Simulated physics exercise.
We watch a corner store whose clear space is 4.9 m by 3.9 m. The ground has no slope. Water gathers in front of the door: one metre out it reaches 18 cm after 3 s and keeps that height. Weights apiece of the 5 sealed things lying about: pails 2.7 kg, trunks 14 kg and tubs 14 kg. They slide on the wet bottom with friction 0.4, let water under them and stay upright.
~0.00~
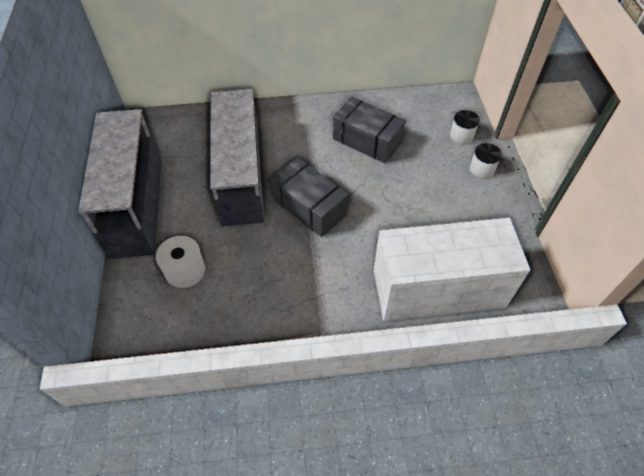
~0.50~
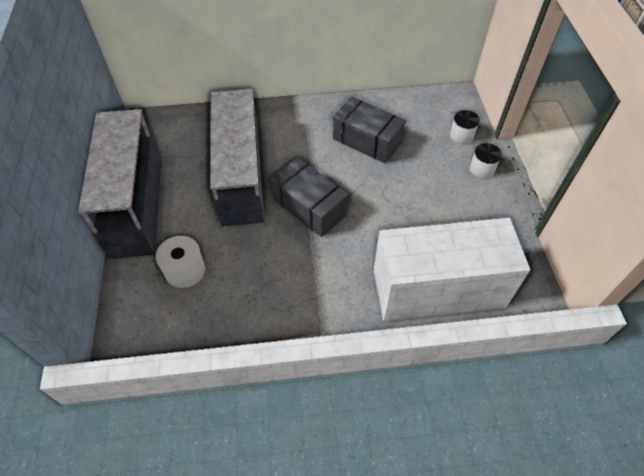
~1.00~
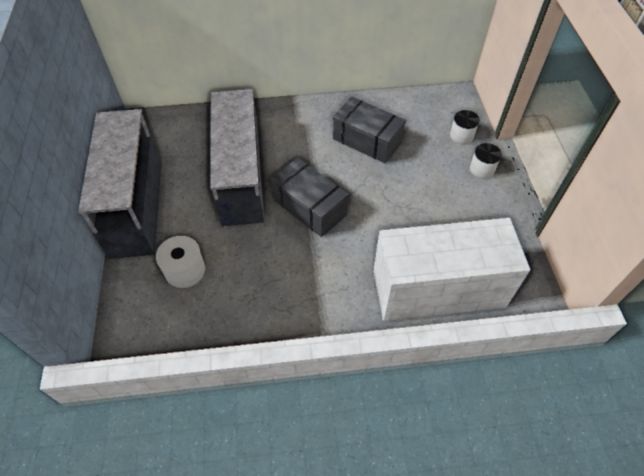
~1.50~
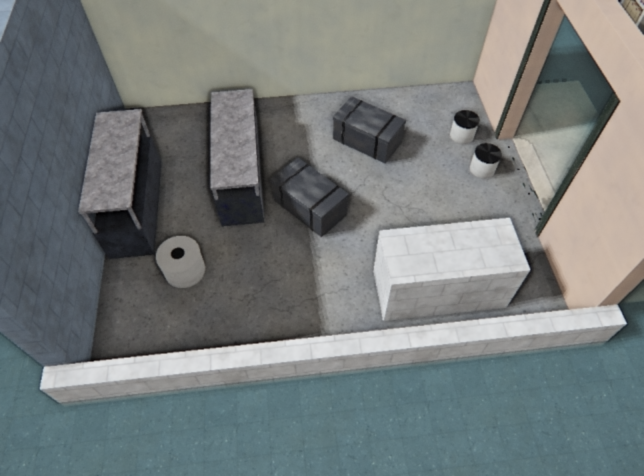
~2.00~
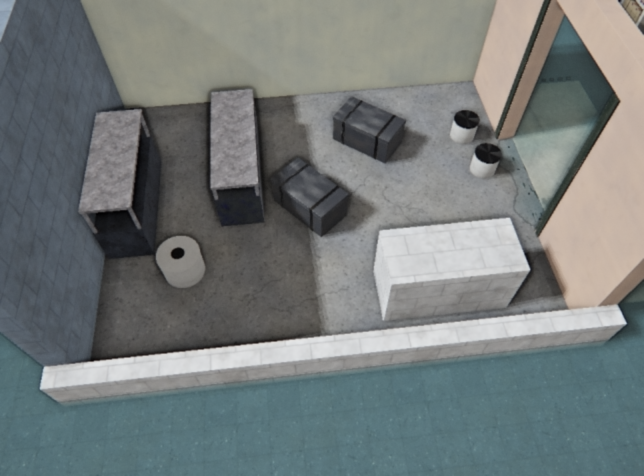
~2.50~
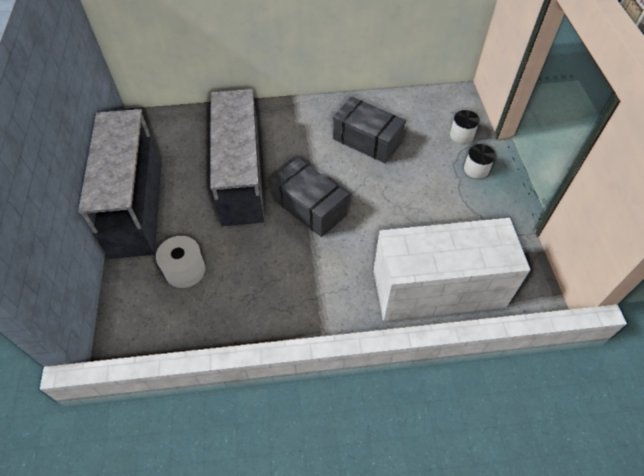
Water covers the ground outside, then enters through the doorway and shifts one pail slightly left.
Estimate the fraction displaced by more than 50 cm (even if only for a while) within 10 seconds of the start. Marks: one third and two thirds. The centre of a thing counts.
Share: Between one and two thirds.
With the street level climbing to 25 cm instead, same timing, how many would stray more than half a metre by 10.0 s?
In that case 4 of them.
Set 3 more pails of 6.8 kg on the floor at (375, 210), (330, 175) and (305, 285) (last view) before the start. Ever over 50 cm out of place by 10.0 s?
In turn: Over, past it, more.
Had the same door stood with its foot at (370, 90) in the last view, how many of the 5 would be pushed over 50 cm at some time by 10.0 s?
In that case 4 of them.
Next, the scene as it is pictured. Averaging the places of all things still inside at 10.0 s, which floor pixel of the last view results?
At about (227, 188).
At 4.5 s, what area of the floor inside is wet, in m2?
Roughly 7.0 m2.
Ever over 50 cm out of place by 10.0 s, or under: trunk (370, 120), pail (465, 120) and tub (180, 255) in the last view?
In turn: Past it, less, under.
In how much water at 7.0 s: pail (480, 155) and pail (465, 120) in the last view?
About 11 and 1 cm.
After 3.5 s 1 of 5 are over 50 cm from their spots; 0 afloat.
After 4.5 s 1 of 5 are over 50 cm from their spots; 1 afloat.
After 7.0 s 3 of 5 are over 50 cm from their spots; 3 afloat.
After 10.0 s 3 of 5 are over 50 cm from their spots, and 3 have been at some point; 5 afloat.
